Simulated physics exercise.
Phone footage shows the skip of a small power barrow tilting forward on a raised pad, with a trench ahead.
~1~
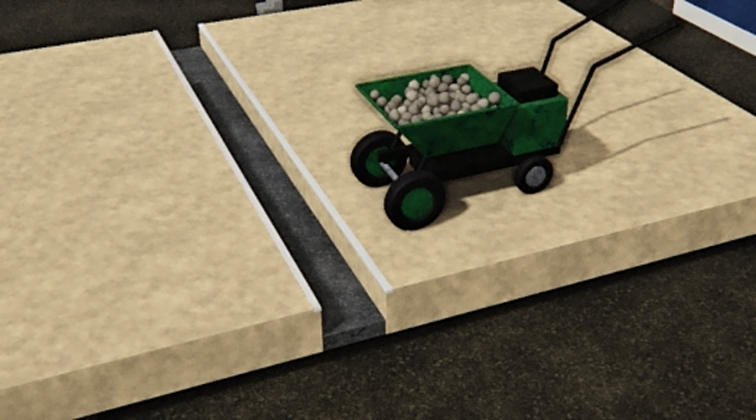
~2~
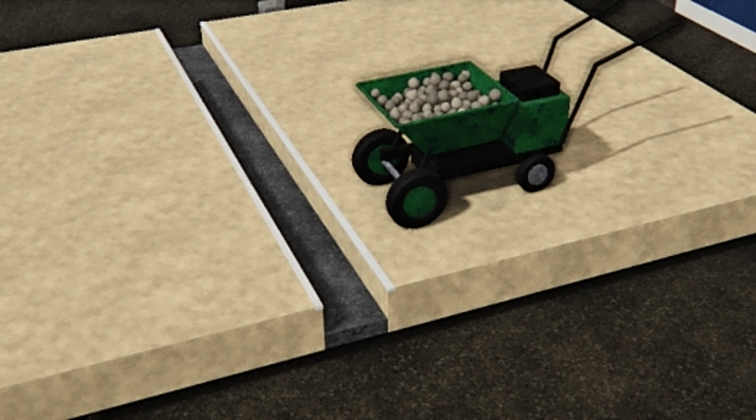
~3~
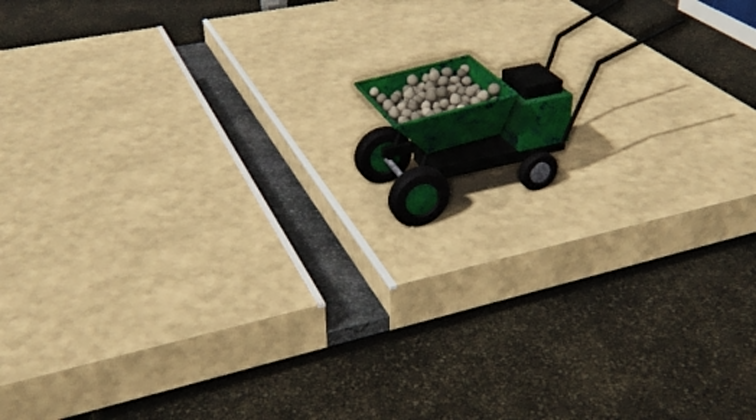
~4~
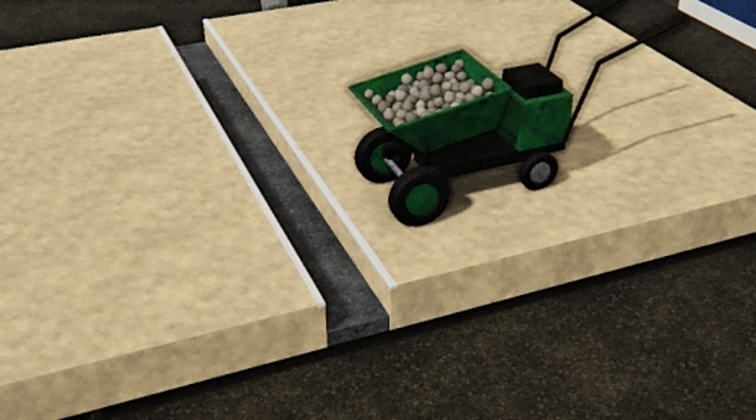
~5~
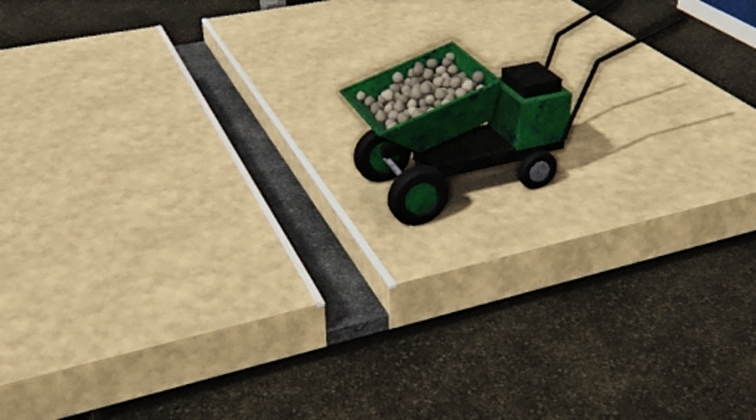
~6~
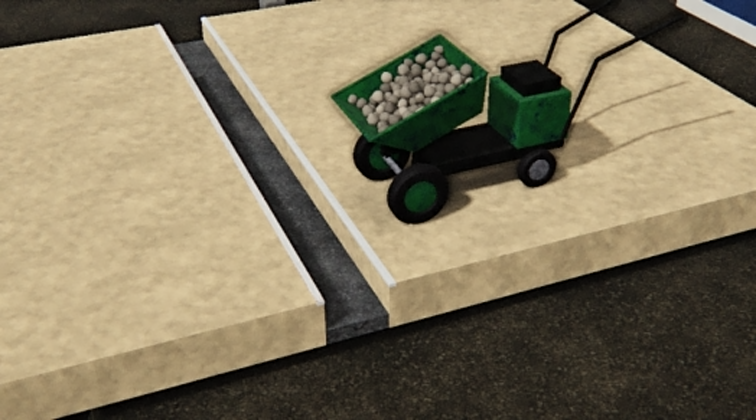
Green skip of a small power barrow loaded with rounded pebbles slowly tilting forward on a pale raised pad beside a trench.
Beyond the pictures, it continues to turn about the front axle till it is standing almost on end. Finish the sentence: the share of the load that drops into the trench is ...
More than half.
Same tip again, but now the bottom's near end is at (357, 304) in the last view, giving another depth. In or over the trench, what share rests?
70 %, roughly.
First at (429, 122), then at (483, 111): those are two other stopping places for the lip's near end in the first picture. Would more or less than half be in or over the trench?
The first try: The larger part. The second: Under half.
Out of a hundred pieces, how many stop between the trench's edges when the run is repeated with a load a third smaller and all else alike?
My guess is some 90 in a hundred.
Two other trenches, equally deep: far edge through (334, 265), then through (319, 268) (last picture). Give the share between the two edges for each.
20 % and 50 %, give or take.
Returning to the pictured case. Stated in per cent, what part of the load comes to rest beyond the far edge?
About 20 %.
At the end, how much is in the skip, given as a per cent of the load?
Roughly 0 per cent.
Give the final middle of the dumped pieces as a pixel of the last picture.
Roughly at (296, 238), give or take.
Just after the last frame, skip tipped steeply; every one in the skip.
A moment on, skip tipped right over; roughly half in the skip; roughly a third in or heaped over the trench; about a tenth beyond it; just a few falling.
Further on, skip tipped right over; the larger part in or heaped over the trench; roughly a quarter beyond it.
When it is over, skip tipped right over; the larger part in or heaped over the trench; roughly a quarter beyond it.
